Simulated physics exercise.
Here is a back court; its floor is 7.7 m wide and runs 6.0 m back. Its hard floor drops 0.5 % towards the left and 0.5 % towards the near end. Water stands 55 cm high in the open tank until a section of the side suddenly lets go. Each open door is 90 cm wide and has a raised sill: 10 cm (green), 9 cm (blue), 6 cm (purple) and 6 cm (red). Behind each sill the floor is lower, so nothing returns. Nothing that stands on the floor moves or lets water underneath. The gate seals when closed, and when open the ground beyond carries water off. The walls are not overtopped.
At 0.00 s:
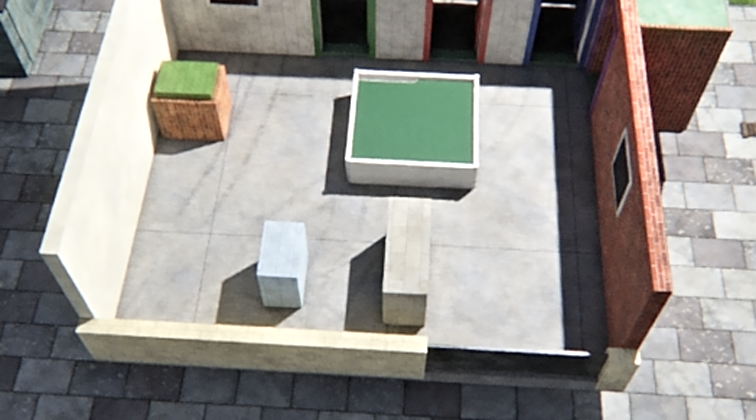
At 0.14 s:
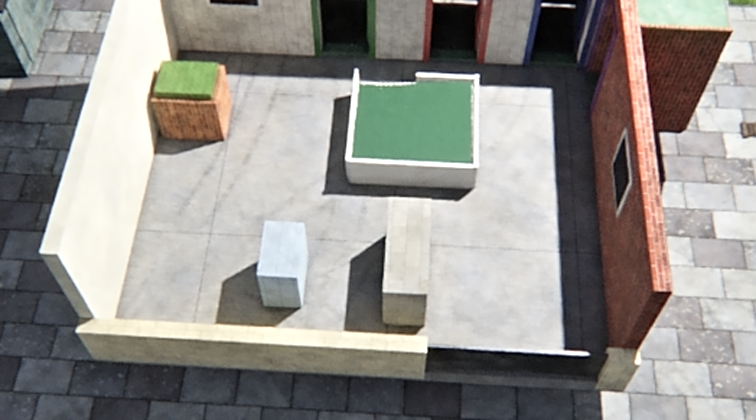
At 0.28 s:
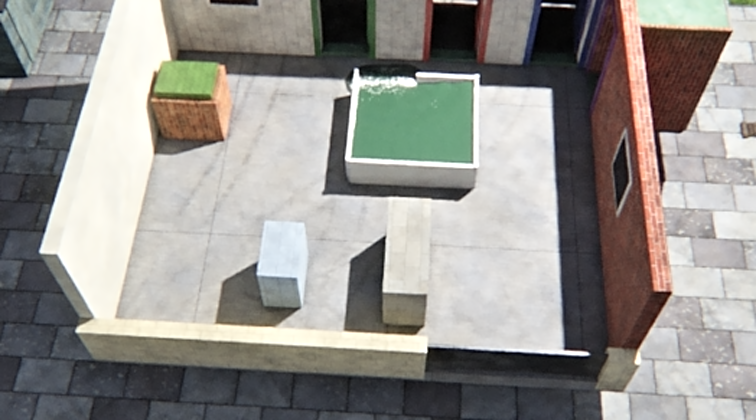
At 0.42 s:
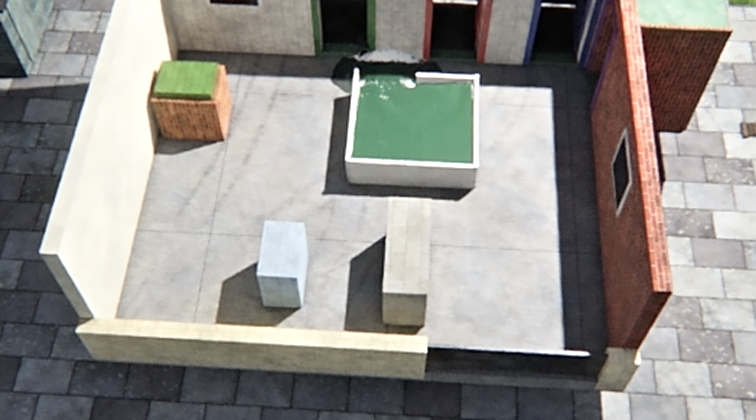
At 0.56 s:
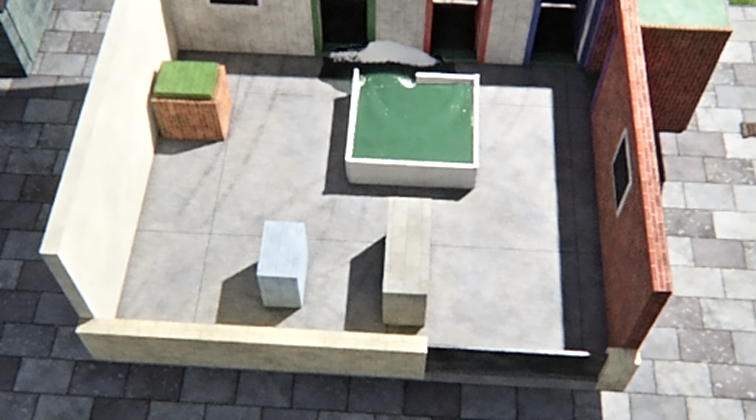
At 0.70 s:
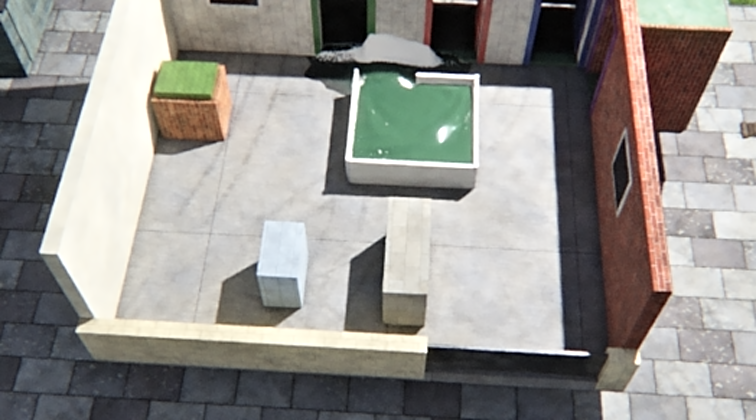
A walled back court with a grey paved floor is seen from high above its near wall, with green, red and blue doorways behind. A white-rimmed tank of green water stands right of centre, with a grass-topped brick block at left and two pale blocks nearer. The camera stays still as part of the tank's far rim opens and water pours out, spreading across the floor behind.
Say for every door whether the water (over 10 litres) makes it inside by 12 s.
The water let in: At the green door it passes the limit; at the blue door it keeps below the limit; at the purple door it goes over the limit; at the red door it exceeds the limit.
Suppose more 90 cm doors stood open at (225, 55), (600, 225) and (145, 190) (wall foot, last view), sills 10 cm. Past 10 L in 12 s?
In that order: Over, not over, below.
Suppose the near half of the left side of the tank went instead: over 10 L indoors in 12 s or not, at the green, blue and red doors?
Then: Green under, blue under, red below.
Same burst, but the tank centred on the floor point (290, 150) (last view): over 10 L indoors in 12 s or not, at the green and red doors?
Then: Green over, red below.
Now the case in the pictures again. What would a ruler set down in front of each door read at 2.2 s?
In cm: Green 24, blue 4, purple 11, red 11.
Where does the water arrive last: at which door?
Last comes the purple one.
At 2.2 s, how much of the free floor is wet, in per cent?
About 20 per cent.
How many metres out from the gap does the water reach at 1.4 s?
Some 2.8 m out.
After 1.4 s water covers 10 % of the floor and is deepest (44 cm) near (379, 65); green door 27 cm at the sill, 46 L in, blue door not reached, purple door not reached, red door 11 cm at the sill, 4 L in.
After 2.2 s water covers 20 % of the floor and is deepest (36 cm) near (389, 66); green door 24 cm at the sill, 125 L in, blue door 4 cm at the sill, 0 L in, purple door 11 cm at the sill, 0 L in, red door 11 cm at the sill, 13 L in.
After 3.5 s water covers 30 % of the floor and is deepest (24 cm) near (389, 66); green door 17 cm at the sill, 188 L in, blue door 4 cm at the sill, 0 L in, purple door 16 cm at the sill, 76 L in, red door 9 cm at the sill, 25 L in.
After 7.0 s water covers 70 % of the floor and is deepest (15 cm) near (178, 94); green door 10 cm at the sill, 232 L in, blue door 6 cm at the sill, 2 L in, purple door 9 cm at the sill, 158 L in, red door 6 cm at the sill, 33 L in.
After 12.0 s water covers 95 % of the floor and is deepest (8 cm) near (297, 350); green door 5 cm at the sill, 234 L in, blue door 4 cm at the sill, 2 L in, purple door 4 cm at the sill, 167 L in, red door 3 cm at the sill, 33 L in.
